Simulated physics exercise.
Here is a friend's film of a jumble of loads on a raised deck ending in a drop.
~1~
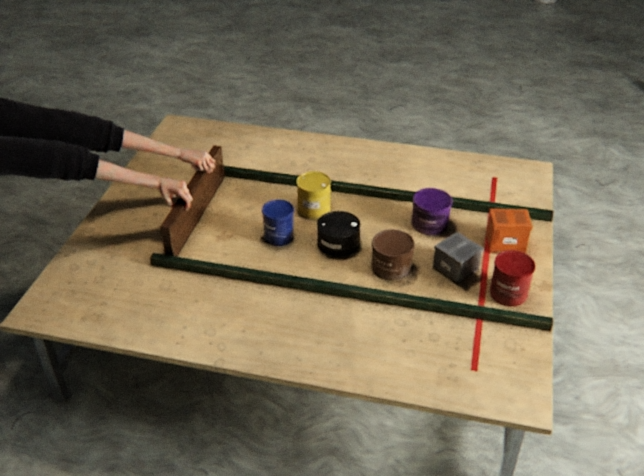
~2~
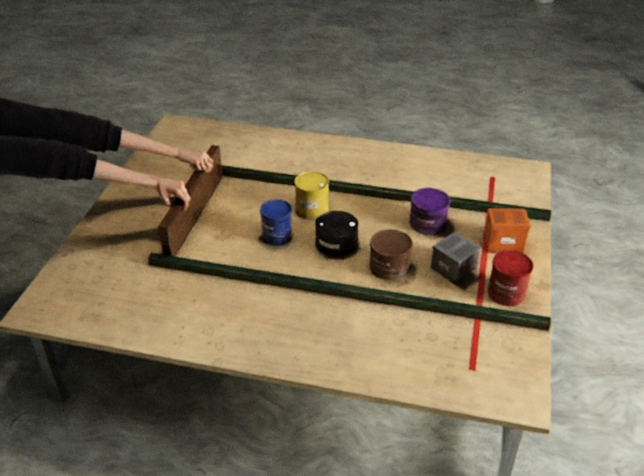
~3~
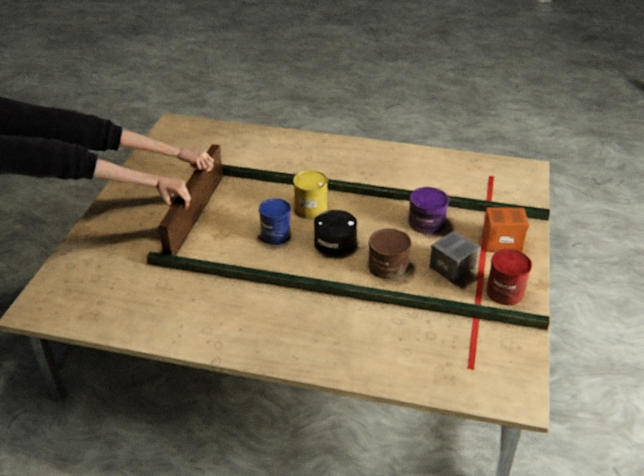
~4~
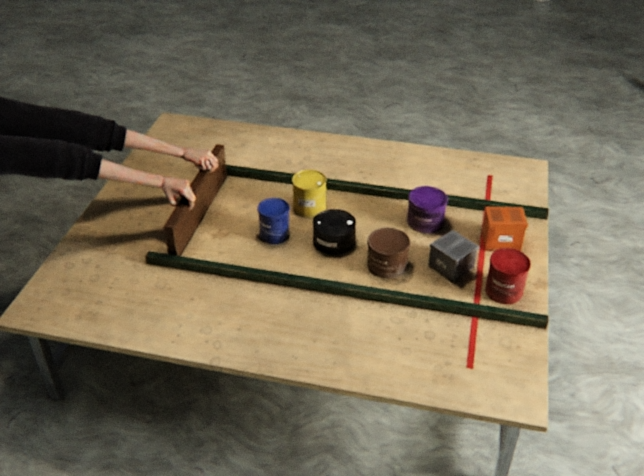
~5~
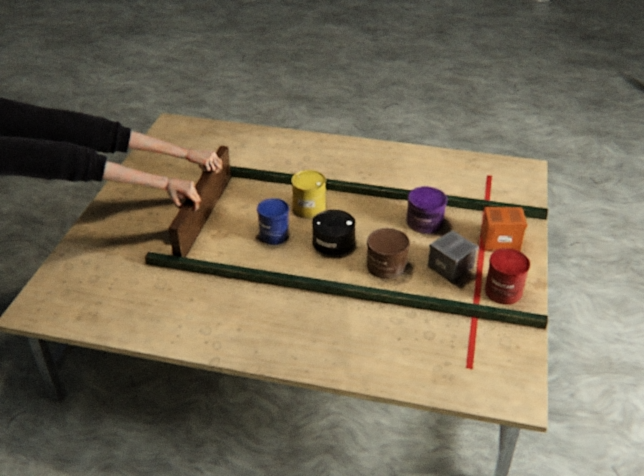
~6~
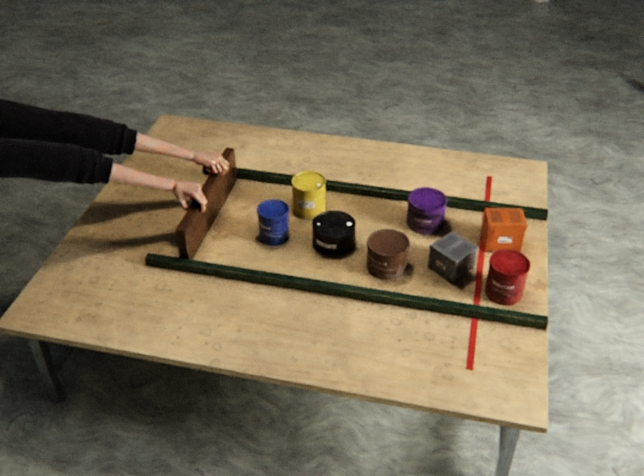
Two hands slide a brown plank slightly right toward colourful containers that stay still.
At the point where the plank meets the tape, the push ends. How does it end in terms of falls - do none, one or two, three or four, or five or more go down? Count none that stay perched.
In the end, one or two go down.
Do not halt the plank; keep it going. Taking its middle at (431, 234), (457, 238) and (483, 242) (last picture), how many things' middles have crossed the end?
Respectively 0, 0 and 1.
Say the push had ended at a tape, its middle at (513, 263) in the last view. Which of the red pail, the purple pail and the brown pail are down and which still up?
Looking at each: The red pail goes off, the purple pail goes off, the brown pail remains on top.
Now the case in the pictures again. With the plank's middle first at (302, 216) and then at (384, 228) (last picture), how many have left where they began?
That gives 3 for the first and 6 for the second.
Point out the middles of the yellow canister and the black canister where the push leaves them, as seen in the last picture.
One is at about (504, 219), the other at about (527, 247).
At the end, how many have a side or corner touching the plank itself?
Contact count: 3.
Soon after, none off yet; red pail at rest near (507, 278); orange tote at rest near (503, 230); grey tote at rest near (453, 257).
Then, none off yet; red pail at rest near (507, 278); orange tote at rest near (503, 230); grey tote moved a little near (460, 261).
By the end, the number that fall off is one or two; fallen, orange tote.
